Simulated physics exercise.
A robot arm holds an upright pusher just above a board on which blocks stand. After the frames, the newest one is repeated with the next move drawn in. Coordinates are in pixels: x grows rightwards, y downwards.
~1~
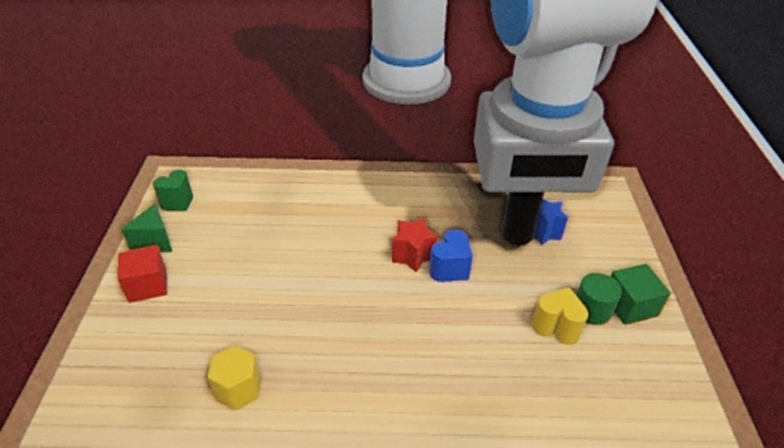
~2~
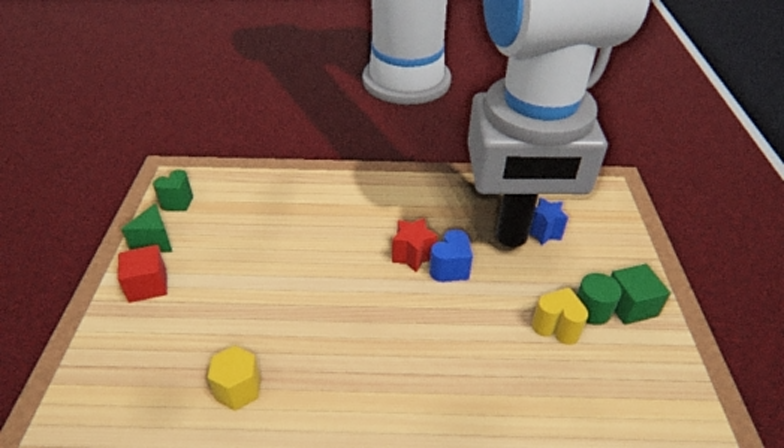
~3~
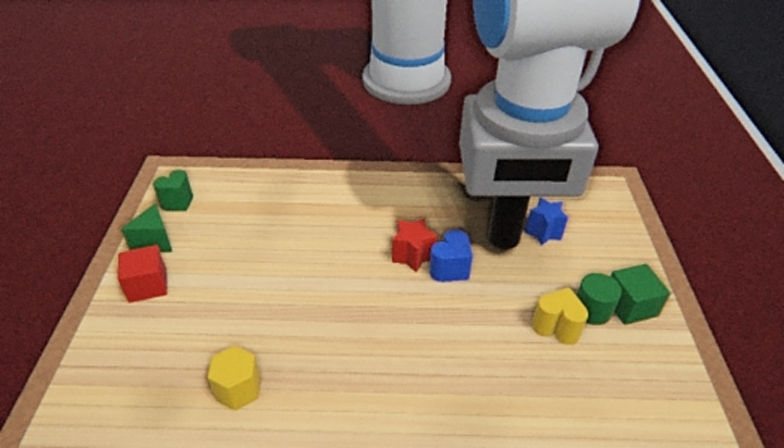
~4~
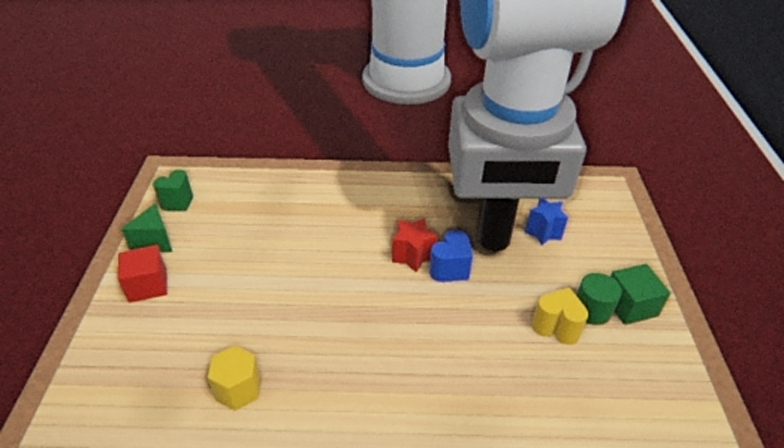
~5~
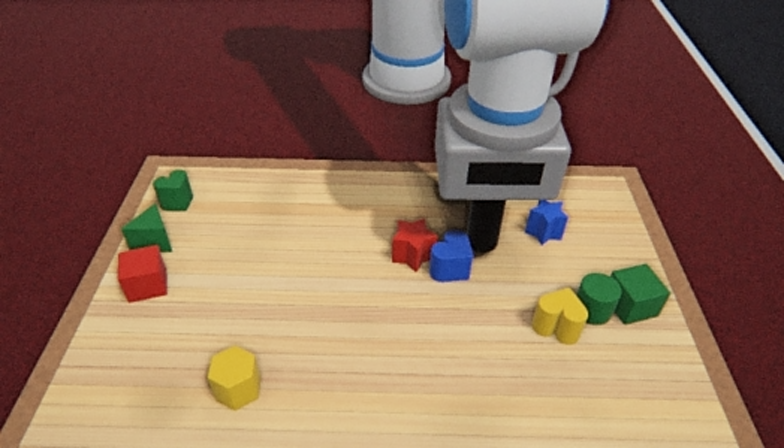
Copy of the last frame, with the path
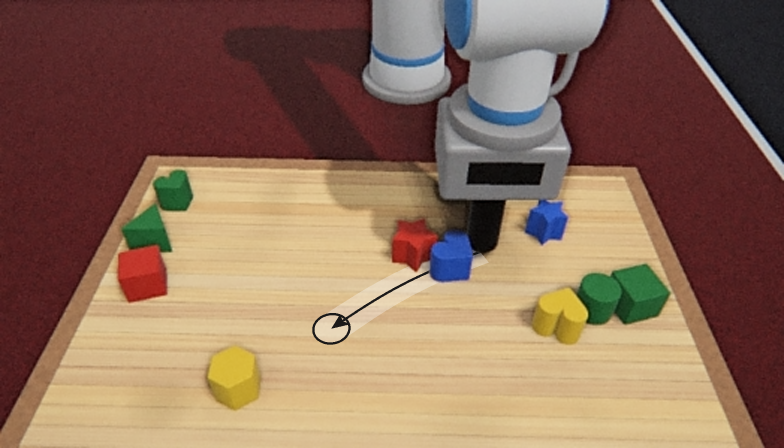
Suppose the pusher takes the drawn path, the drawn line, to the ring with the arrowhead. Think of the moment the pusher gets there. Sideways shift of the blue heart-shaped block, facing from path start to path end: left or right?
It heads left.
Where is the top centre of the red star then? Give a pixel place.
It should be at (390, 234) by then.
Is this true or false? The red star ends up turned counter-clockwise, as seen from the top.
False.
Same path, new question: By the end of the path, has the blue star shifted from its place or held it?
The answer is that it remains undisturbed.
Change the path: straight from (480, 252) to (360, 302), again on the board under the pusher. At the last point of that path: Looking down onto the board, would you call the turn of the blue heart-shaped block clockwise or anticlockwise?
From the top: Counterclockwise.
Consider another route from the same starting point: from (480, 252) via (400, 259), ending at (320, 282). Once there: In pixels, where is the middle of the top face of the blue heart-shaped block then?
Roughly at (424, 257).
The line goes from (480, 252) by way of (406, 283) to (331, 328).
The first path, step by step. One third of the way, pusher at (431, 261); red star at (398, 231), turned 35° clockwise; blue heart-shaped block at (421, 271), turned 55° anticlockwise.
Two thirds of the way, pusher at (381, 286); red star at (390, 234), turned 75° clockwise; blue heart-shaped block at (401, 296), turned 115° anticlockwise.
At the end, pusher at (331, 319); red star at (390, 234), turned 75° clockwise; blue heart-shaped block at (401, 297), turned 120° anticlockwise; blue star unmoved.
